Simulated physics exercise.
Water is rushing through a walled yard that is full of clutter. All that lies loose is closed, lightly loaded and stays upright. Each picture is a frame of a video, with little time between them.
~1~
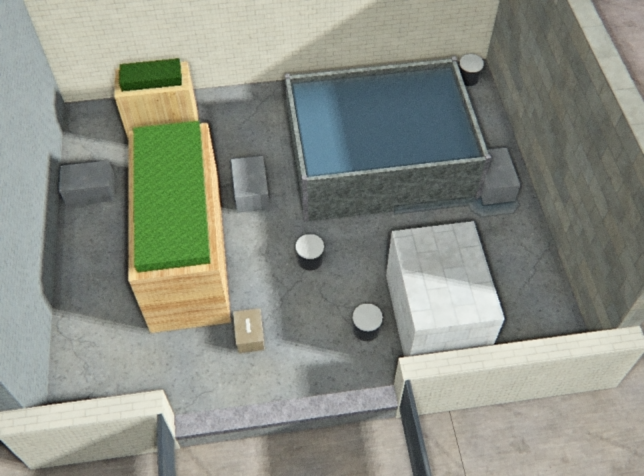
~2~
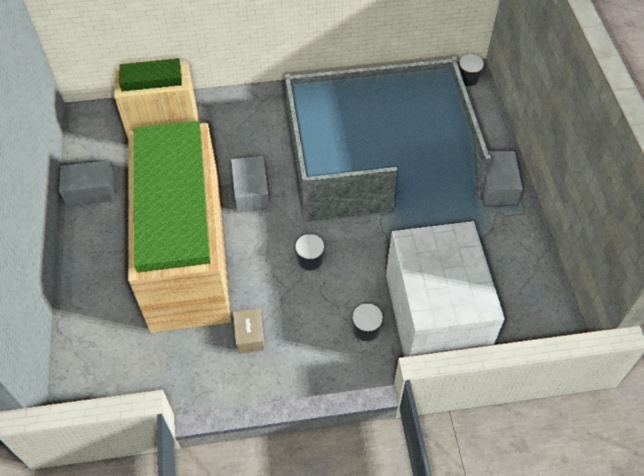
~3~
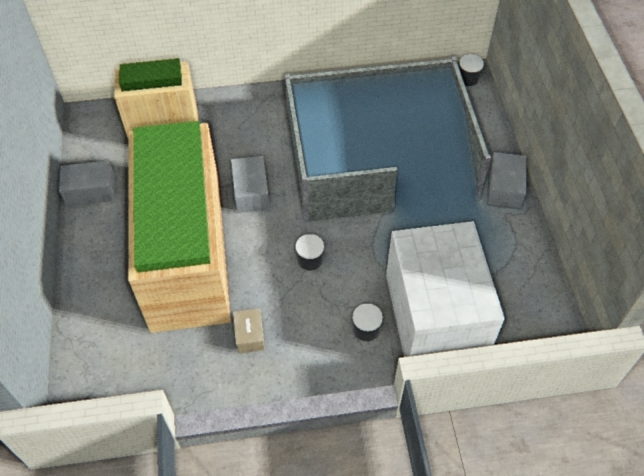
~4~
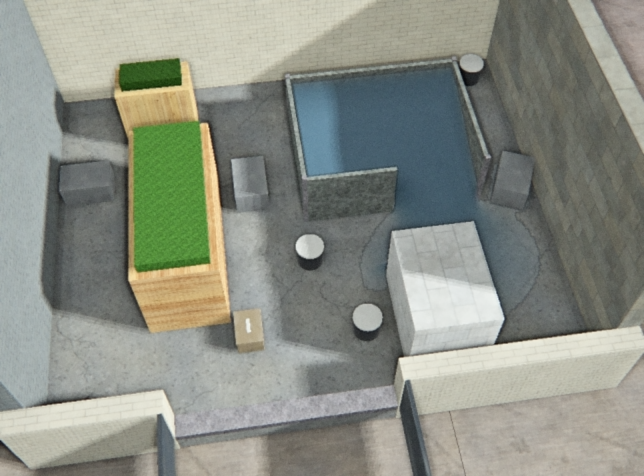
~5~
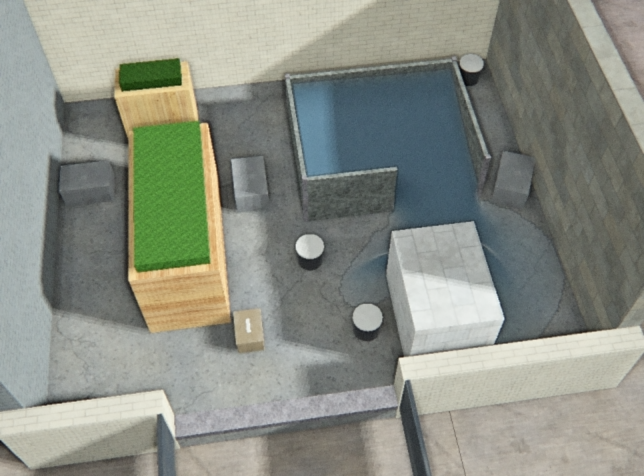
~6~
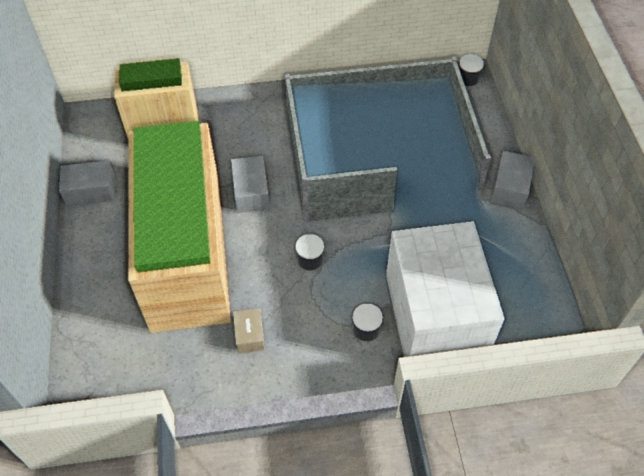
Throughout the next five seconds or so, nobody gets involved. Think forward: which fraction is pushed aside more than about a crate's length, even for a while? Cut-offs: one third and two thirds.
Two thirds or more.
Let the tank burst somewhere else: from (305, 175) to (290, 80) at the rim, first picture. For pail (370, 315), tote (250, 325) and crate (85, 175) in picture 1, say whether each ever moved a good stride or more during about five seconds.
Taking them in order, displaced that much, displaced that much, displaced that much.
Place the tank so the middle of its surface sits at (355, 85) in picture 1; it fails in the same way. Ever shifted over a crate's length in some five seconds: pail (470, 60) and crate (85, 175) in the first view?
In the order asked: Lacked the distance and lacked the distance.
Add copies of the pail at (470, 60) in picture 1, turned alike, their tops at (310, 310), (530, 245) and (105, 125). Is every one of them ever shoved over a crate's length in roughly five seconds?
One by one: Knocked well away; knocked well away; hardly budges.
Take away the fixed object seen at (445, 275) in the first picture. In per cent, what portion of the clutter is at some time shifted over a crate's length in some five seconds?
It comes out close to 70 percent.
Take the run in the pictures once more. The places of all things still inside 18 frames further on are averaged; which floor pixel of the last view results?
That works out to about (299, 188) on the floor.
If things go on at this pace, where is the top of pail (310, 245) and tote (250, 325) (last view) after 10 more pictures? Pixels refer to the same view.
The first top is close to (238, 194) and the second close to (176, 393).
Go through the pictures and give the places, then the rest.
A crate at (498, 168) rests on the ground; a crate at (249, 176) rests on the ground; 0 of 7 have shifted, in the first frame.
A crate at (502, 170) rests on the ground, close to its start; a crate at (249, 176), on the bottom; 1 of 7 have shifted, in the second frame.
A crate at (510, 172) rests on the ground, close to its start; a crate at (249, 176) rests on the ground; 1 of 7 have shifted, in the third frame.
A crate at (515, 172), on the bottom, close to its start; a crate at (249, 176), on the bottom; 1 of 7 have shifted, in the fourth frame.
A crate at (516, 172), on the bottom, close to its start; a crate at (249, 176) rests on the ground; 1 of 7 have shifted, in the fifth frame.
A crate at (516, 172), on the bottom, close to its start; a crate at (249, 176), on the bottom; 1 of 7 have shifted, in the sixth frame.
A moment on, 0 of 7 are well off their spots; 0 afloat.
Next, 2 of 7 are well off their spots; 1 afloat.
Later, 4 of 7 are well off their spots; 4 afloat.
In the end, 5 of 7 are well off their spots, and 5 have been at some point; 5 afloat.
